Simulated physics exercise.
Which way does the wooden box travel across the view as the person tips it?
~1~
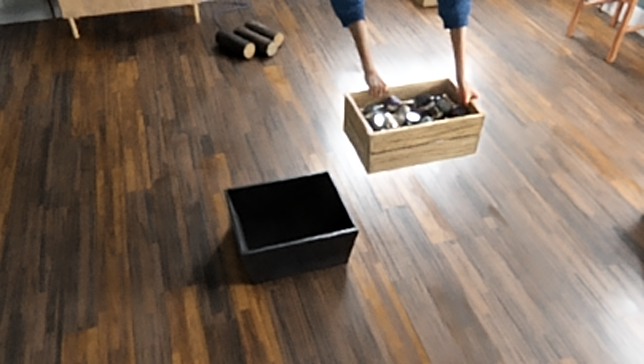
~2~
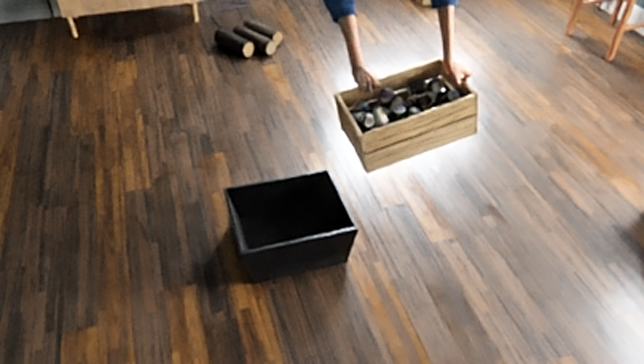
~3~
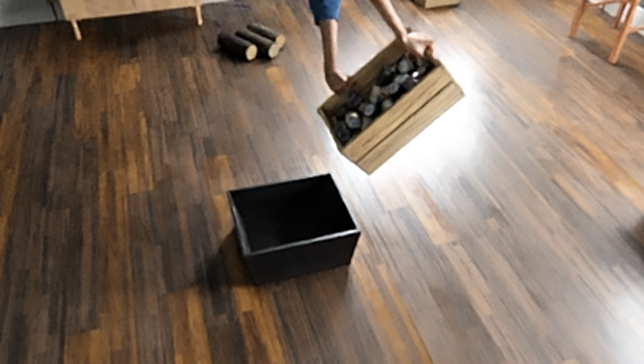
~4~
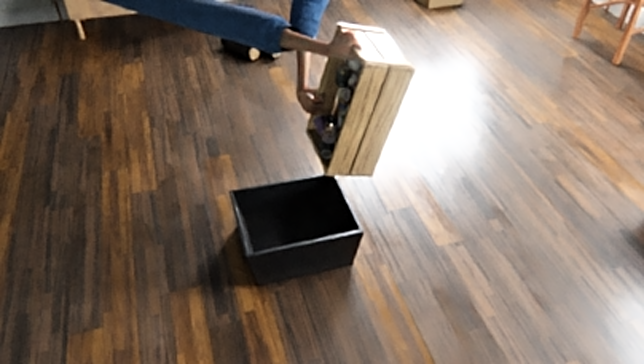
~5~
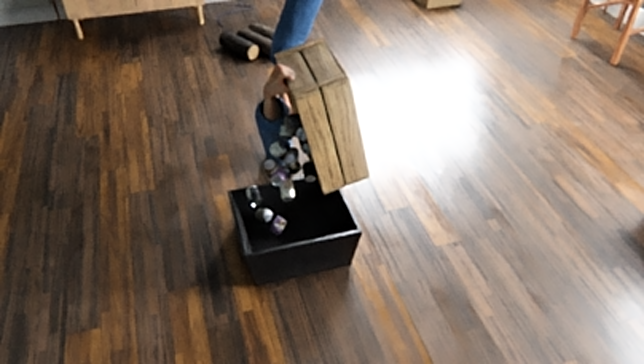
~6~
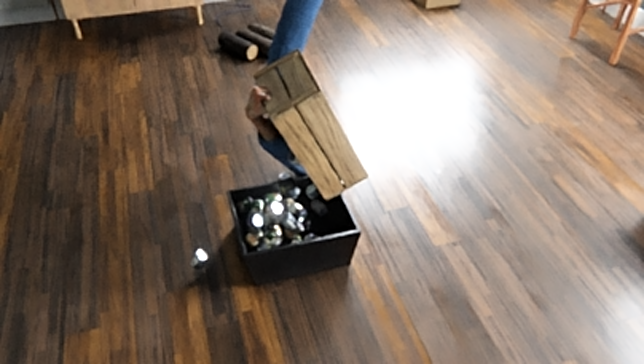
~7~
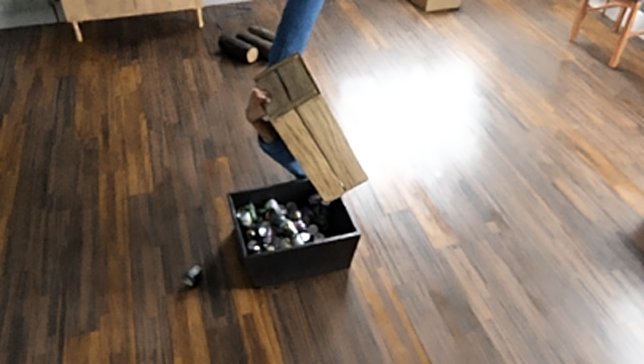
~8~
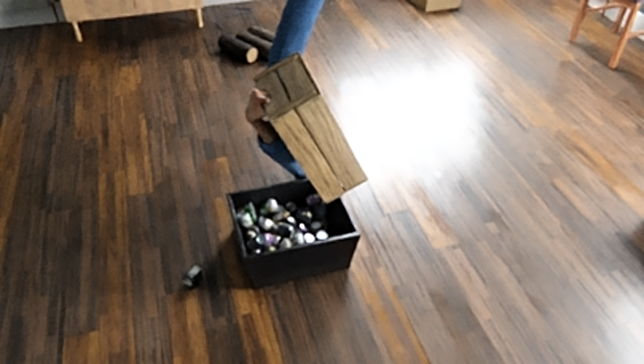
The wooden box moves to the left as it is tipped over the black tray.
